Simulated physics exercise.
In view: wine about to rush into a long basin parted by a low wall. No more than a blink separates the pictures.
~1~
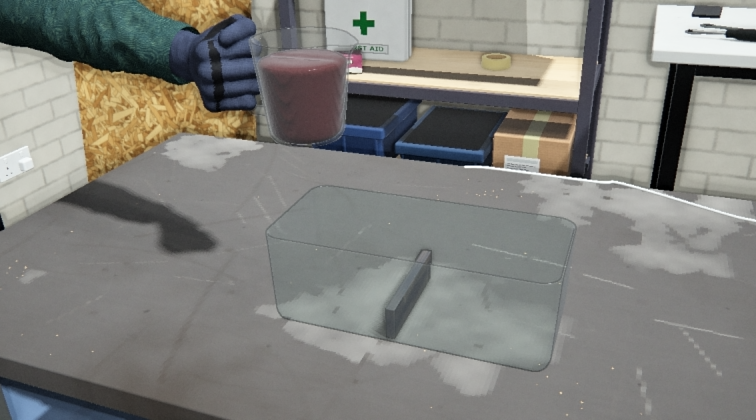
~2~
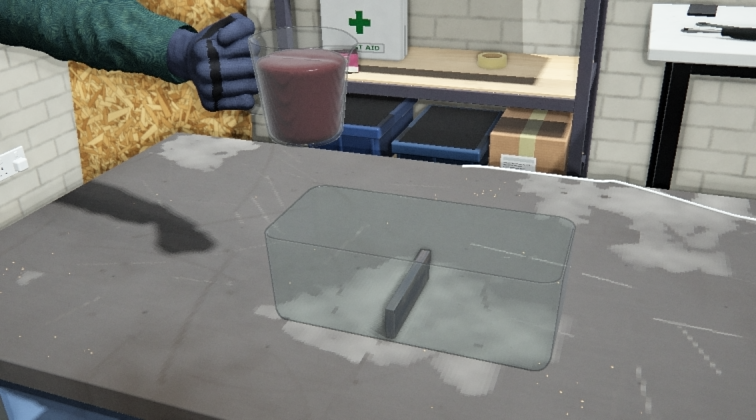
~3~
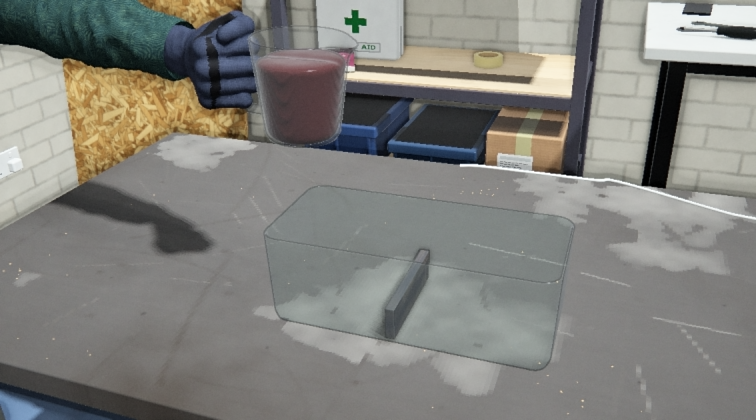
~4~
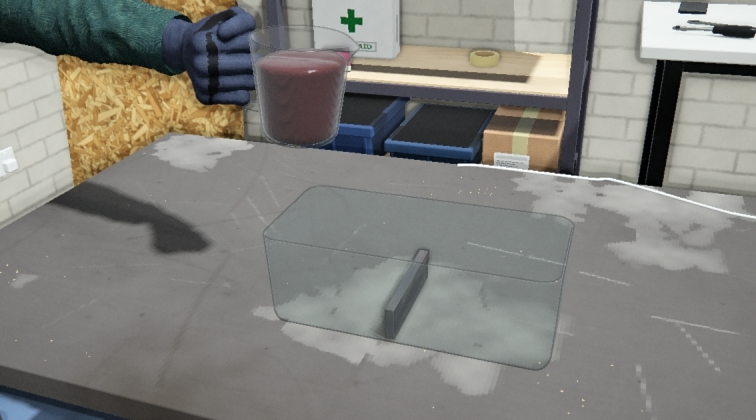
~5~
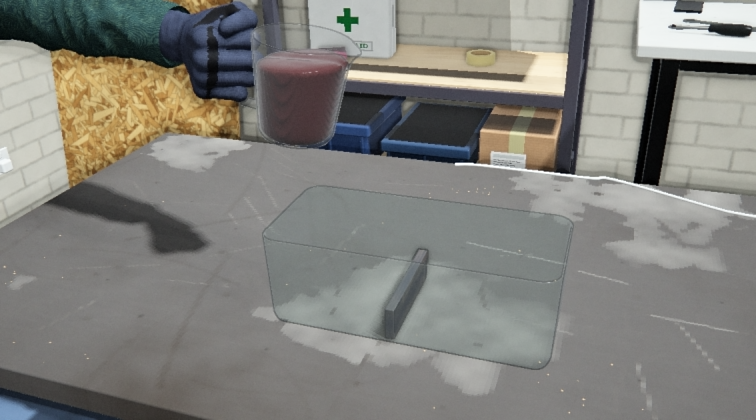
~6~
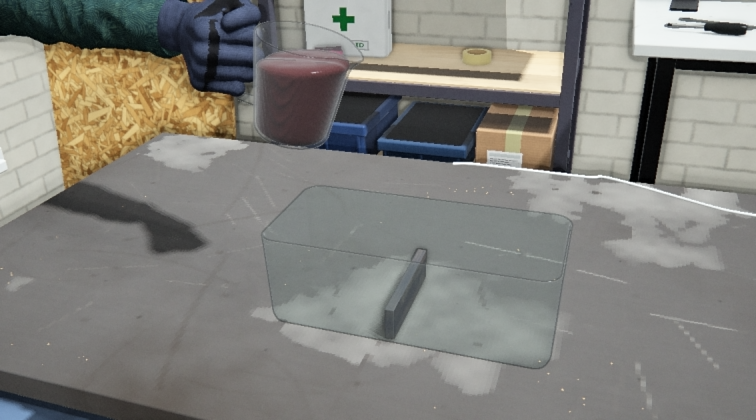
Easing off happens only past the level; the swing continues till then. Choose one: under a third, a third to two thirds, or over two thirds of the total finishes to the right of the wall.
Over two thirds finishes to the right of the wall.
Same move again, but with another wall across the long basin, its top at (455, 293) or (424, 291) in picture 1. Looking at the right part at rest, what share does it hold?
In order, some 5 and 60 in a hundred.
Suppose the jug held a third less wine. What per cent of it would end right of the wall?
Estimated share: Close to 70 per cent.
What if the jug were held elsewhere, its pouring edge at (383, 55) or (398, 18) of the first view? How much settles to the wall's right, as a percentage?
It comes to 95 % the first time and 95 % the second.
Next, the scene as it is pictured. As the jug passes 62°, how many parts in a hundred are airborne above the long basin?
Roughly 15 percent.
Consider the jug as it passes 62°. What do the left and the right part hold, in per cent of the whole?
About 0 % left and about 5 % right.
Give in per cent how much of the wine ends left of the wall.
Around 20 %.
A moment on, the jug is tipped part way and 81 per cent is still to pour, 0 is left of the wall and 4 right of it.
Next, the jug is tipped on its side and 27 per cent is still to pour, 2 is left of the wall and 50 right of it.
Then the jug is tipped on its side and 2 per cent is still to pour, 14 is left of the wall and 80 right of it.
Later the jug is tipped on its side and 0 per cent is still to pour, 18 is left of the wall and 80 right of it.
Finally, 18 per cent lies left of the wall, 80 right of it and 1 outside.
